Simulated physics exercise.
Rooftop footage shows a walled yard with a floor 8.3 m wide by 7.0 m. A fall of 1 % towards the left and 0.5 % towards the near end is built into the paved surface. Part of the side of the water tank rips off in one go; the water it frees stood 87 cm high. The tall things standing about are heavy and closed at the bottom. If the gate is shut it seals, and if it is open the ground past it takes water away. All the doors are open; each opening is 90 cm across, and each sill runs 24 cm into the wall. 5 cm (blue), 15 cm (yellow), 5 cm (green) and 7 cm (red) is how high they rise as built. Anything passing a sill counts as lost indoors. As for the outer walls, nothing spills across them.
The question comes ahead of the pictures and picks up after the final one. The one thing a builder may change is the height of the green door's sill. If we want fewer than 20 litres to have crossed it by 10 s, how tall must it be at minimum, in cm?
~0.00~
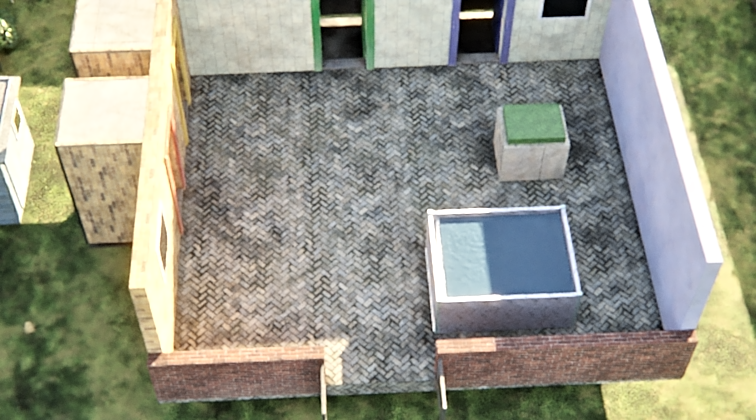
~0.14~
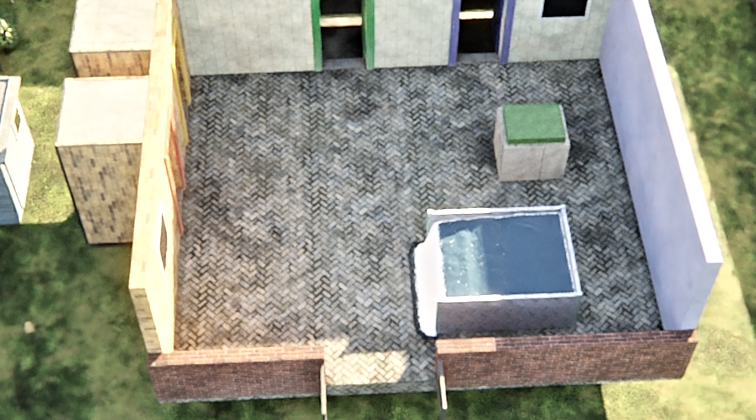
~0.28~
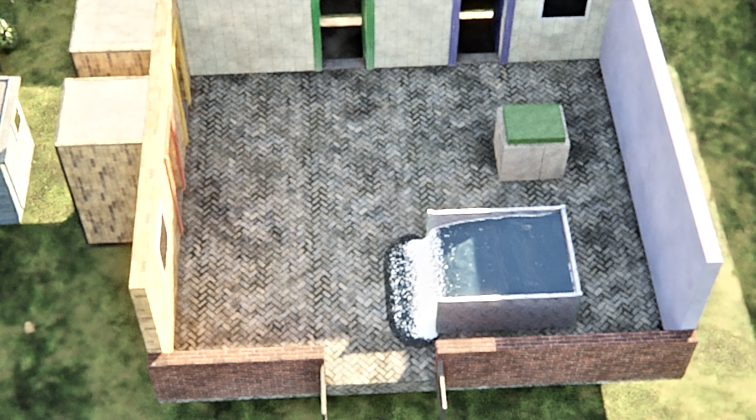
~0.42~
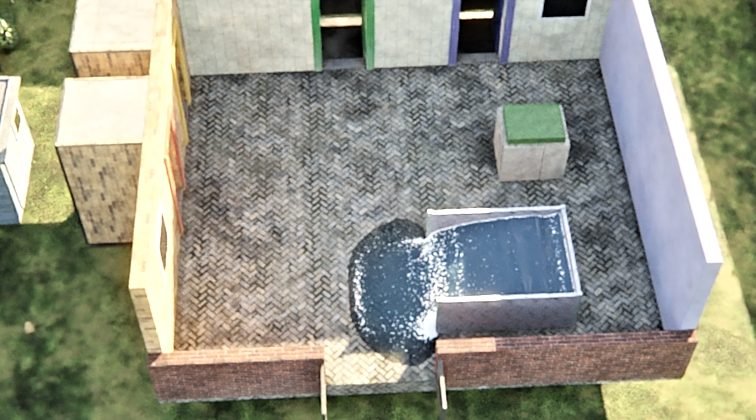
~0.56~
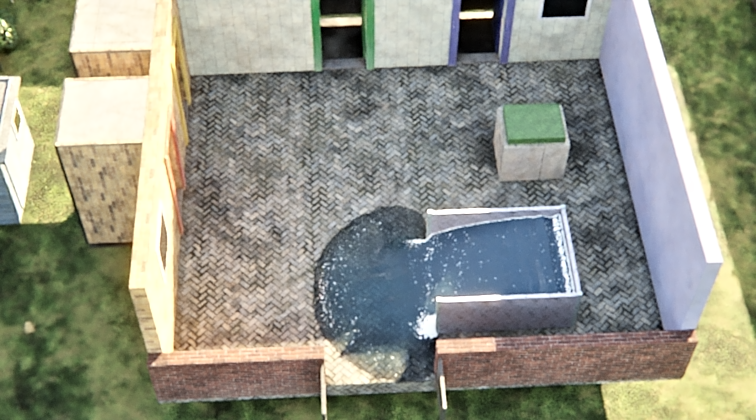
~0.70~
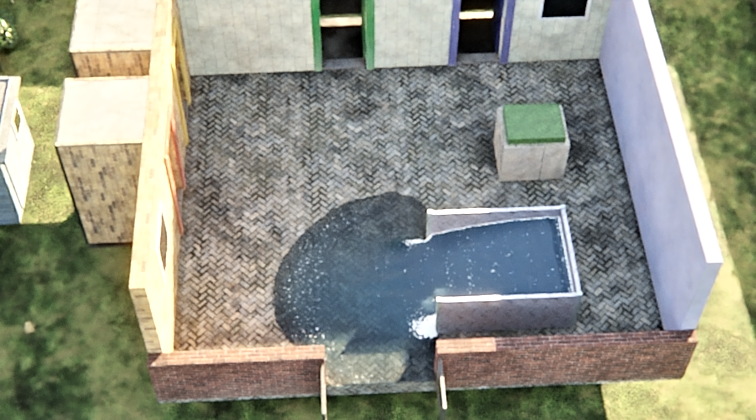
It needs to be roughly 6.5 cm tall.
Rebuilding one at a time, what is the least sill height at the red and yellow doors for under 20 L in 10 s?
About 20 cm at red and about 12.5 cm at yellow.
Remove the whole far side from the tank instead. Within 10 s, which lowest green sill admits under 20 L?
With that break, close to 20 cm.
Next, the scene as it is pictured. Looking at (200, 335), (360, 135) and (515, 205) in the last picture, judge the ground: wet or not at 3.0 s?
Status: Submerged / clear / clear.
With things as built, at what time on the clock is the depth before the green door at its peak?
The depth peaks at about 6.5 seconds.
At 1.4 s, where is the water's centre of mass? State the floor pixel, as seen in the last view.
My guess is close to (410, 289).
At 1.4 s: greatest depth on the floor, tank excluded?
36 cm.
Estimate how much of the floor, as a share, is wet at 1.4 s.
35 %.
After 1.4 s water covers 35 % of the floor, deepest (36 cm) near (177, 306); it has not reached the green door.
After 3.0 s water covers 40 % of the floor, deepest (40 cm) near (238, 377); it has not reached the green door.
After 10.0 s water covers 80 % of the floor, deepest (12 cm) near (183, 208); 7 cm at the green door, 37 litres in over its 5 cm sill.
At the green door as built, the water arrived by 4.3 s and peaked near 10 cm at 6.6 s.
Run again over the same 10 s with other heights there, 27 litres in over 6 cm, 8 litres over 8.5 cm. The limit of 20 litres is kept from about 6.5 cm up.
